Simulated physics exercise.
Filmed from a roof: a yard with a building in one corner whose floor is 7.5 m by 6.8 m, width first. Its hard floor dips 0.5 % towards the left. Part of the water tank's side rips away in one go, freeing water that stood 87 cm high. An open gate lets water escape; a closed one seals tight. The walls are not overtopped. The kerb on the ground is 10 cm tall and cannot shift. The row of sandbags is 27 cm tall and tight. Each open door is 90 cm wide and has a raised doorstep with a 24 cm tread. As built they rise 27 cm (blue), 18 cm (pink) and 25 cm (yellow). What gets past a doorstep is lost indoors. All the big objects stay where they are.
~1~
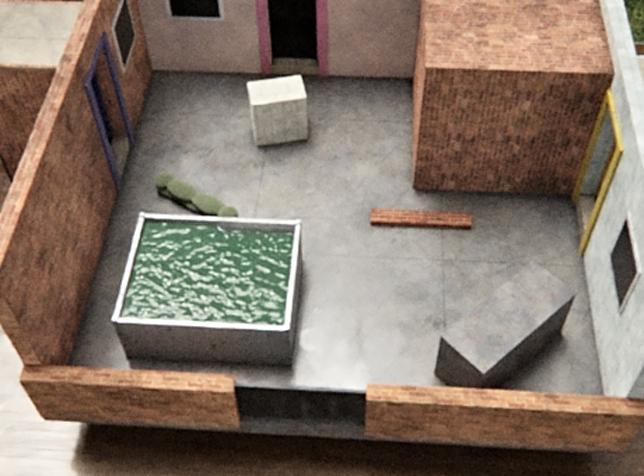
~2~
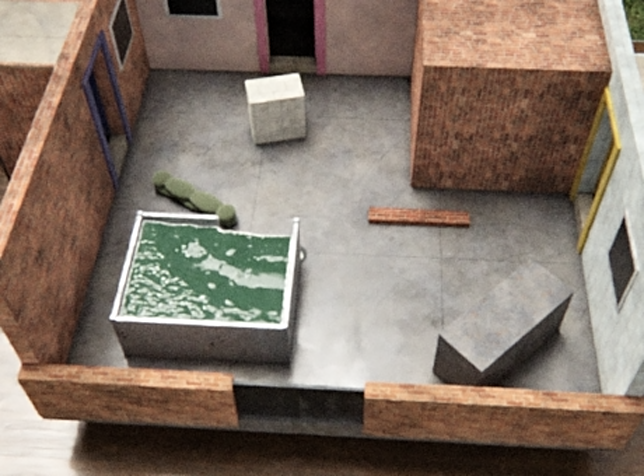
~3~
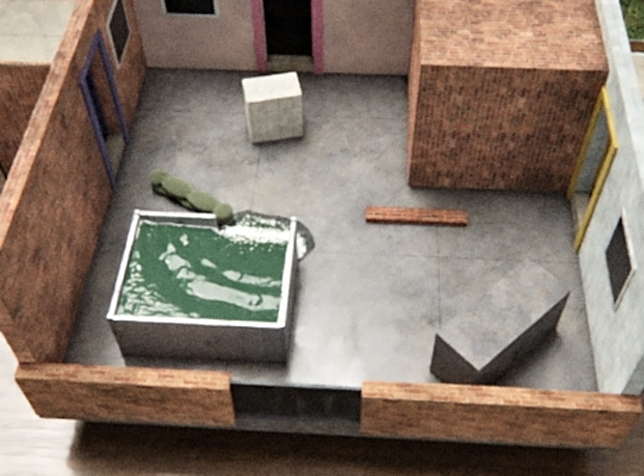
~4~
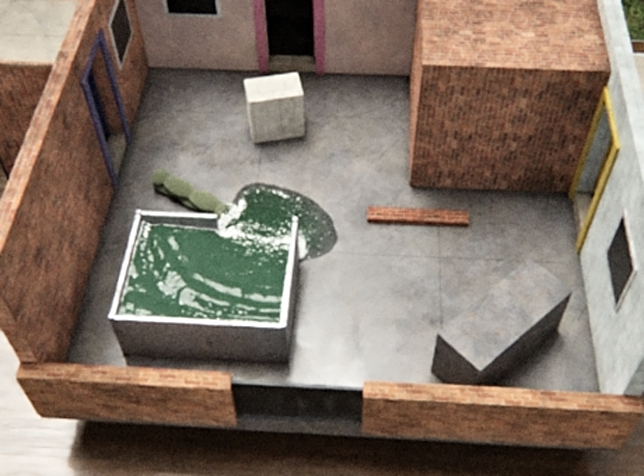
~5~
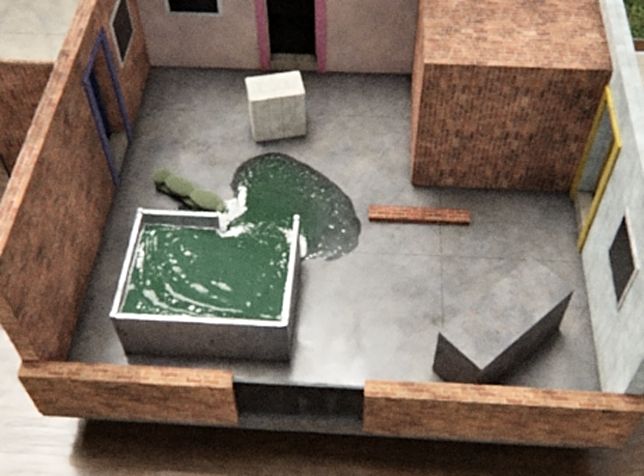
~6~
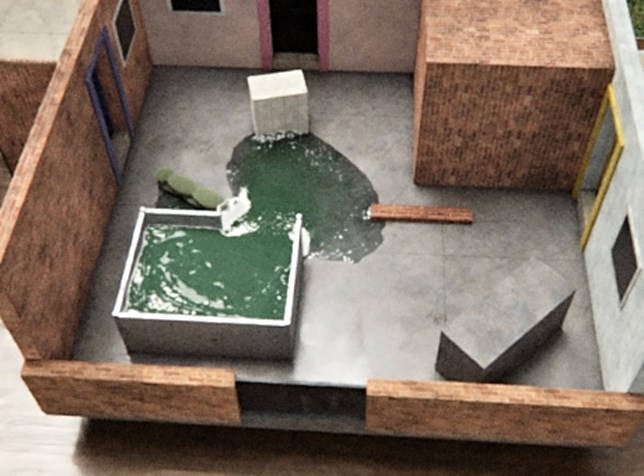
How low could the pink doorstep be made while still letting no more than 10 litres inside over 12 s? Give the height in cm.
About 12 cm.
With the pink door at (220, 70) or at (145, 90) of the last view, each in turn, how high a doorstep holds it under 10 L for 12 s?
Roughly 22 and 23 cm.
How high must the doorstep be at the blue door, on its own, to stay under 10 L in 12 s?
Roughly 17 cm at blue.
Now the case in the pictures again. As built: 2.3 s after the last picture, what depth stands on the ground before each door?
In cm: Blue 2, pink 16, yellow 4.
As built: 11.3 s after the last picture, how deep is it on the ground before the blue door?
Some 10.0 cm.
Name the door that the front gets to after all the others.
The yellow one.
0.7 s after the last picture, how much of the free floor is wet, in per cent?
About 35 per cent.
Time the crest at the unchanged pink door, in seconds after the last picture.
At about 2.4 s.
Then, 0.7 s after the last picture water covers 35 % of the floor, deepest (45 cm) near (288, 144); it has not reached the pink door.
Then, 2.3 s after the last picture water covers 50 % of the floor, deepest (38 cm) near (394, 77); 16 cm at the pink door, 0 litres in over its 18 cm doorstep.
Then, 11.3 s after the last picture water covers 95 % of the floor, deepest (14 cm) near (94, 273); 11 cm at the pink door, 0 litres in over its 18 cm doorstep.
At the pink door as built, the water peaked near 16 cm, 2.3 s after the last picture.
Run again over the same 12 s with other heights there, 31 litres in over 10 cm, 4 litres over 13.5 cm. The limit of 10 litres is kept from about 12 cm up.
